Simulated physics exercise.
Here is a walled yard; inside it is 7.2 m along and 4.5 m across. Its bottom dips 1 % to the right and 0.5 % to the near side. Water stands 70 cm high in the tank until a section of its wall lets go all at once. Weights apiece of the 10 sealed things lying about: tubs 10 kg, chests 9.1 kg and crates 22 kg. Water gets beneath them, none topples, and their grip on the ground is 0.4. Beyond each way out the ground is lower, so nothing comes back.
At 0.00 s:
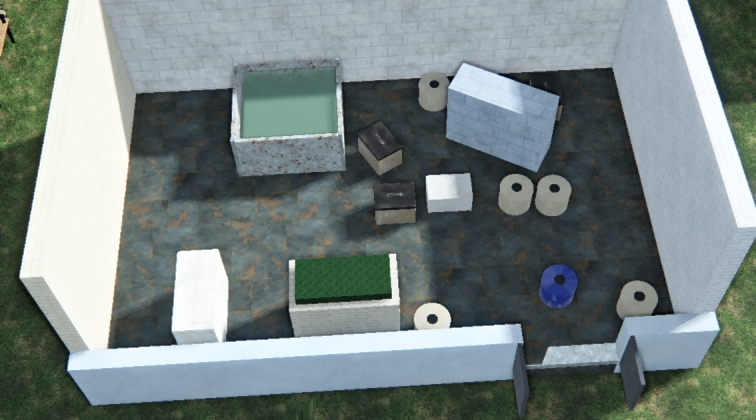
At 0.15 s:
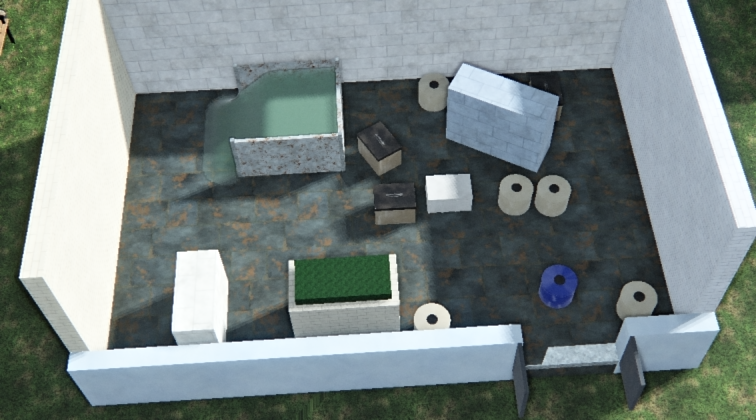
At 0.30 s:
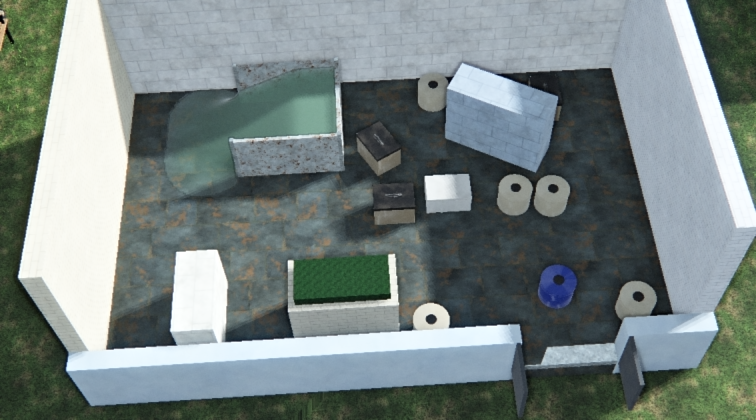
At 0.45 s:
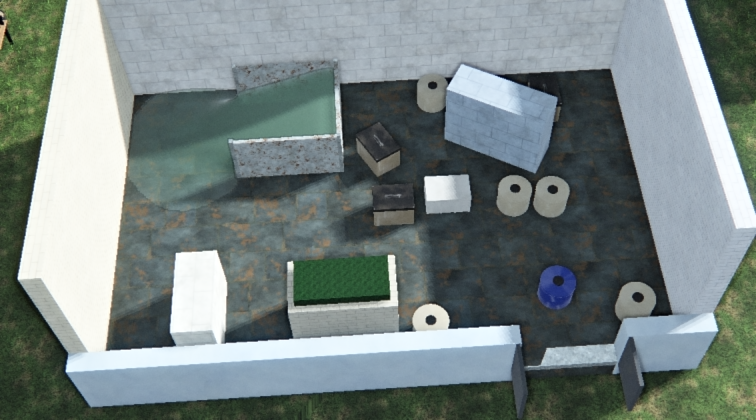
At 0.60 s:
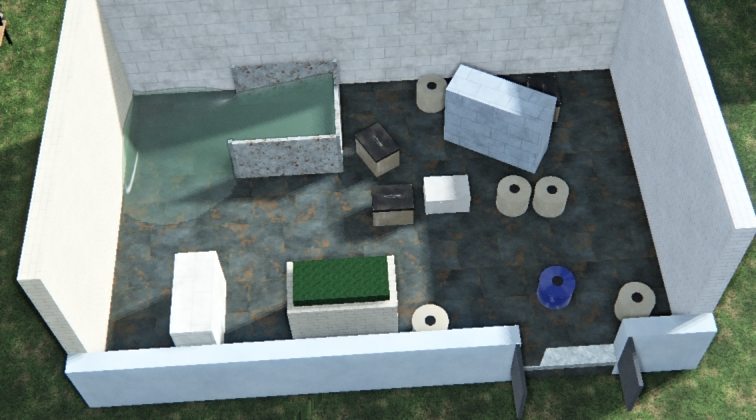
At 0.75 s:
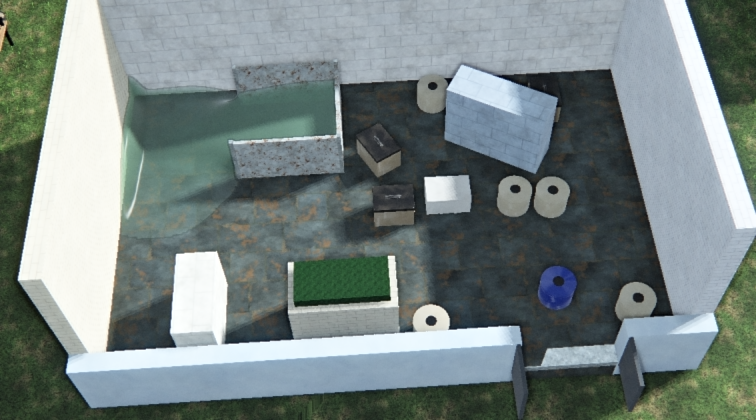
To begin with, greenish water fills a speckled stone tank at the back left of a walled yard scattered with boxes and round tubs, one of them blue. The tank's left side opens and water spreads across the floor, then reaches the left wall and creeps nearer, while the objects stay put.
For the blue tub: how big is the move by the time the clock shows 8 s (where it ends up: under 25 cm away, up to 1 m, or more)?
The blue tub barely shifts.
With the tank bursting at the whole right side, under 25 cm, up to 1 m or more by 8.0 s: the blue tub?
Then the blue tub ends far away.
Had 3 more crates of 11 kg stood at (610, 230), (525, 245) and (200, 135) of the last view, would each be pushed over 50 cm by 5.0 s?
In that order: Under, short of it, over.
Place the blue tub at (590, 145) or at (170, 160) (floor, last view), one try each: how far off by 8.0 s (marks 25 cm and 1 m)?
In that order: It stays put; it ends far away.
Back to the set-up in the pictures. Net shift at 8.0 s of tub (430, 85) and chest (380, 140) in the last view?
In turn: 20 cm, 20 cm.
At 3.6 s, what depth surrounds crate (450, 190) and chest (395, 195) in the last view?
Roughly 0 and 0 cm.
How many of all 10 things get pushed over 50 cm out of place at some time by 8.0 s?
0 of them.
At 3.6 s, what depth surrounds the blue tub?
About 0 cm.
After 1.6 s the blue tub is near (558, 281), 0.0 m from its start, aground; 0 of 10 are out; 0 afloat.
After 3.6 s the blue tub is near (558, 281), 0.0 m from its start, aground; 0 of 10 are out; 0 afloat.
After 5.6 s the blue tub is near (558, 281), 0.0 m from its start, aground; 0 of 10 are out; 0 afloat.
After 8.0 s the blue tub is near (558, 281), 0.0 m from its start, aground; 0 of 10 are out; 1 afloat.
